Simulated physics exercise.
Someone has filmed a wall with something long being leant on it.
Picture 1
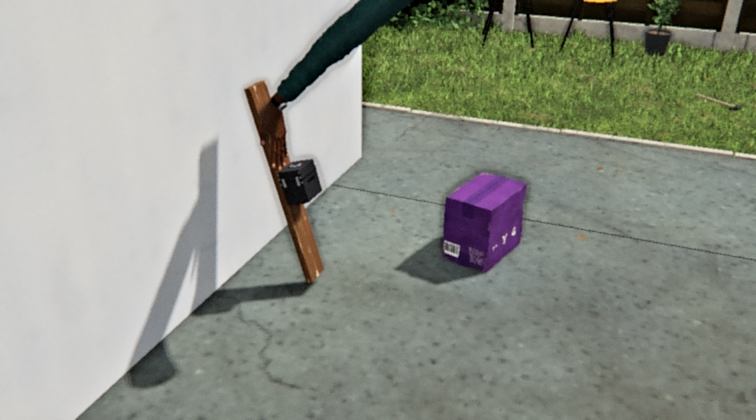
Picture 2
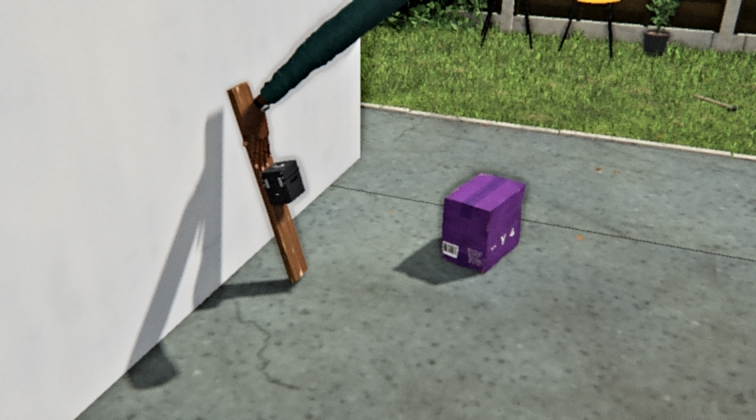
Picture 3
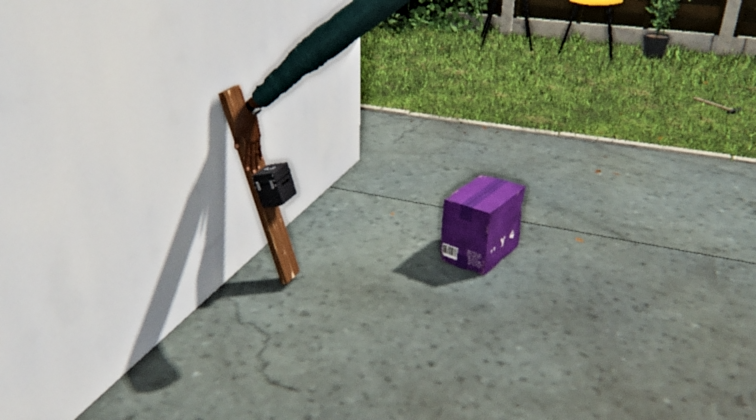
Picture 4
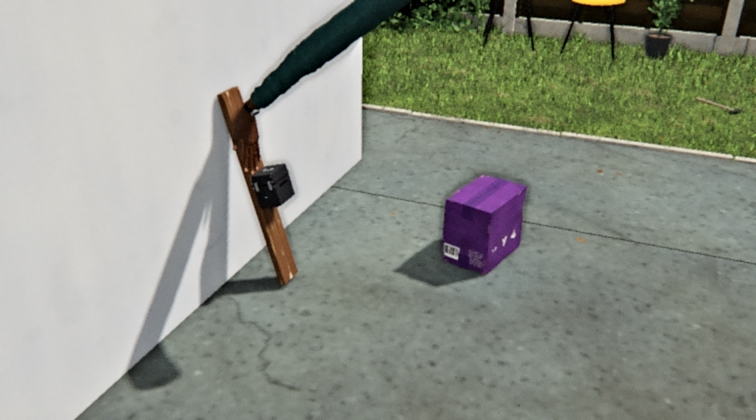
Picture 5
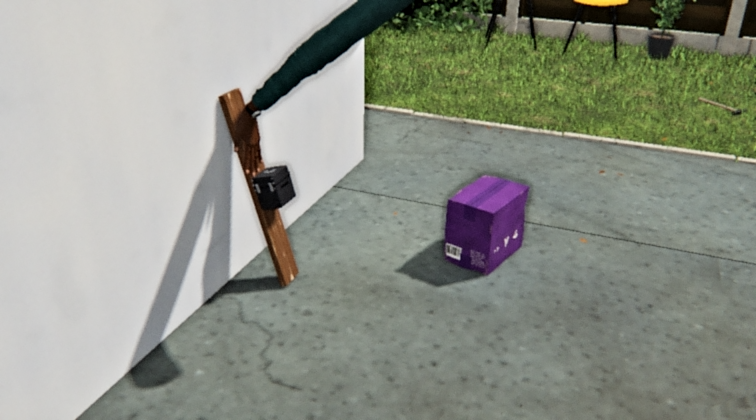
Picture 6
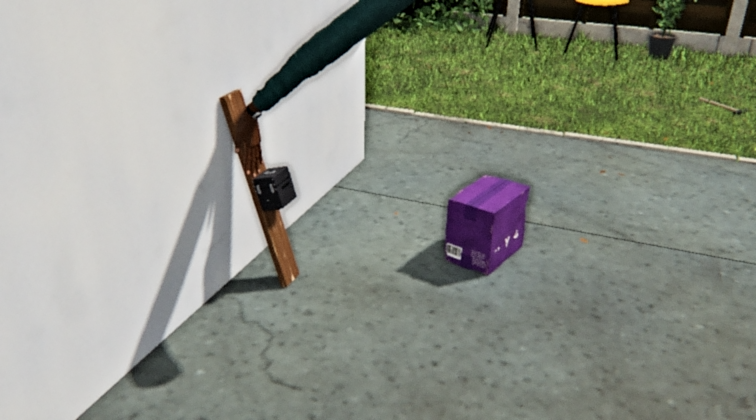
An arm in a dark green sleeve moved a brown plank a little to the left, leant it against the white wall and kept holding it, while a purple box sat still on the ground.
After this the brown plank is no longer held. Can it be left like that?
Outcome: The plank holds.
Then, 0.40 s on from there, no change.
Then, 0.90 s on from there, brown plank resting near (262, 192).
In the end, both unmoved. At the end, from the last picture's camera, brown plank near (262, 192). The plank remains leaning.
